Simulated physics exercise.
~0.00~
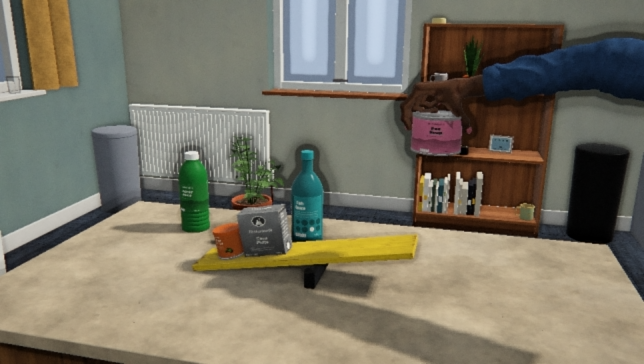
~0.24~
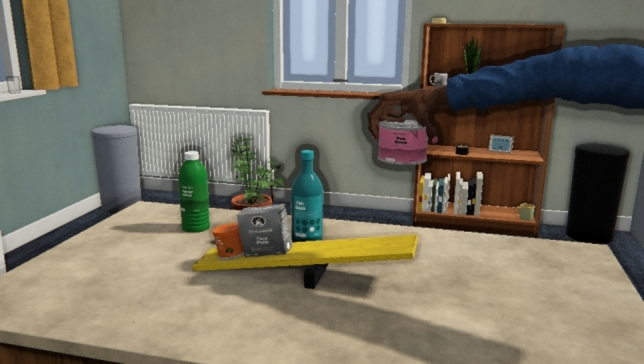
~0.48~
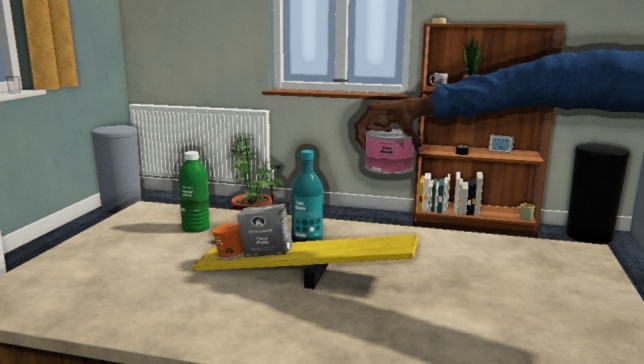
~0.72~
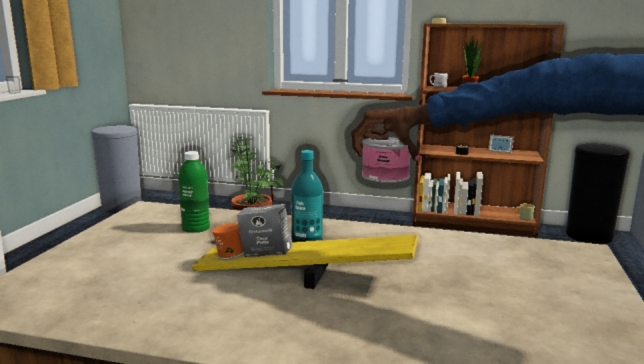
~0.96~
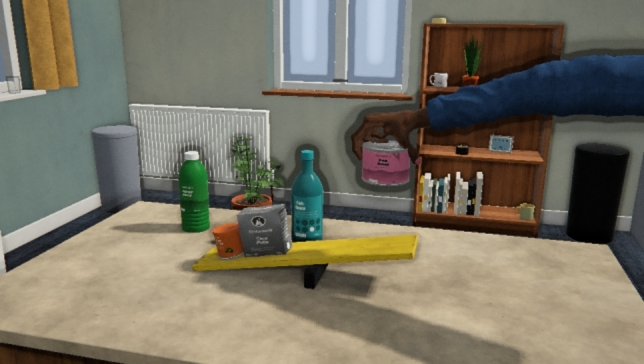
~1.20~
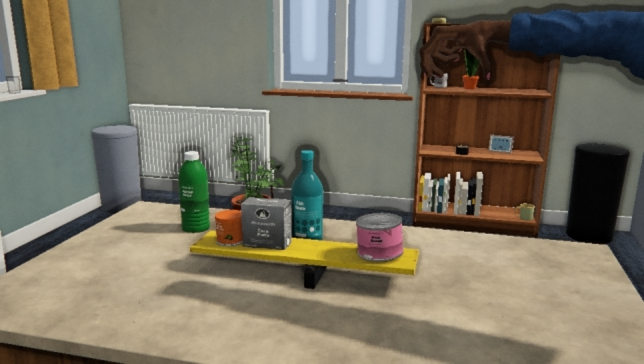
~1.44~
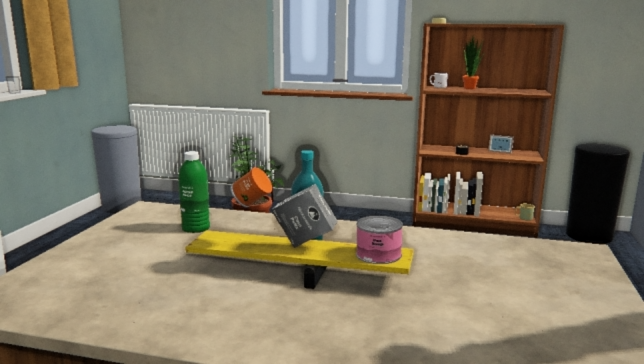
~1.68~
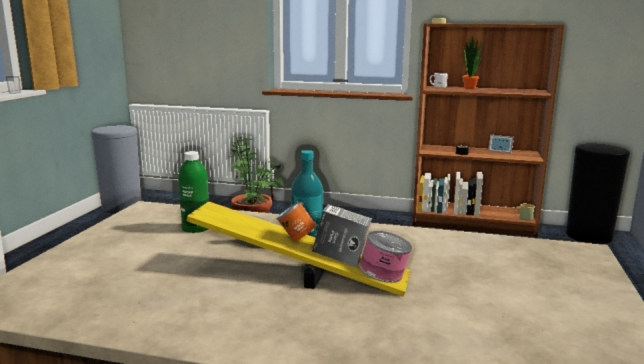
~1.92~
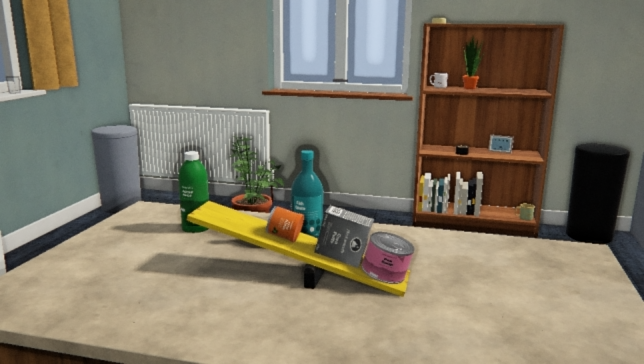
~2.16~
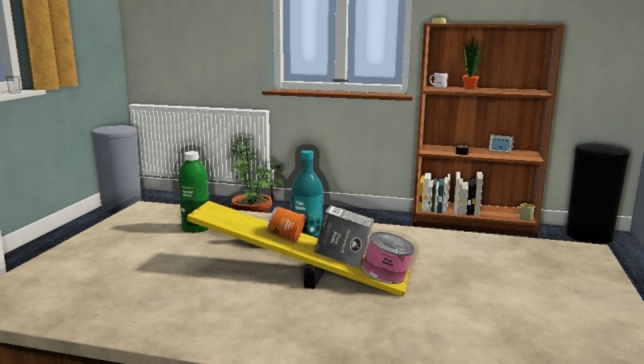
In a room with a radiator and a bookshelf, a yellow plank rests on a small dark block on a table, its left end low under an orange tin and a grey packet. A hand carries a pink tub leftward and lowers it, pausing above the raised right end. The fingers let go, the tub lands on the plank, and the arm withdraws. The right end swings down, tossing the tin and packet up and rightward. They drop onto the sloping plank, which stays tipped right, the toppled packet against the tub and the tin lying behind it.
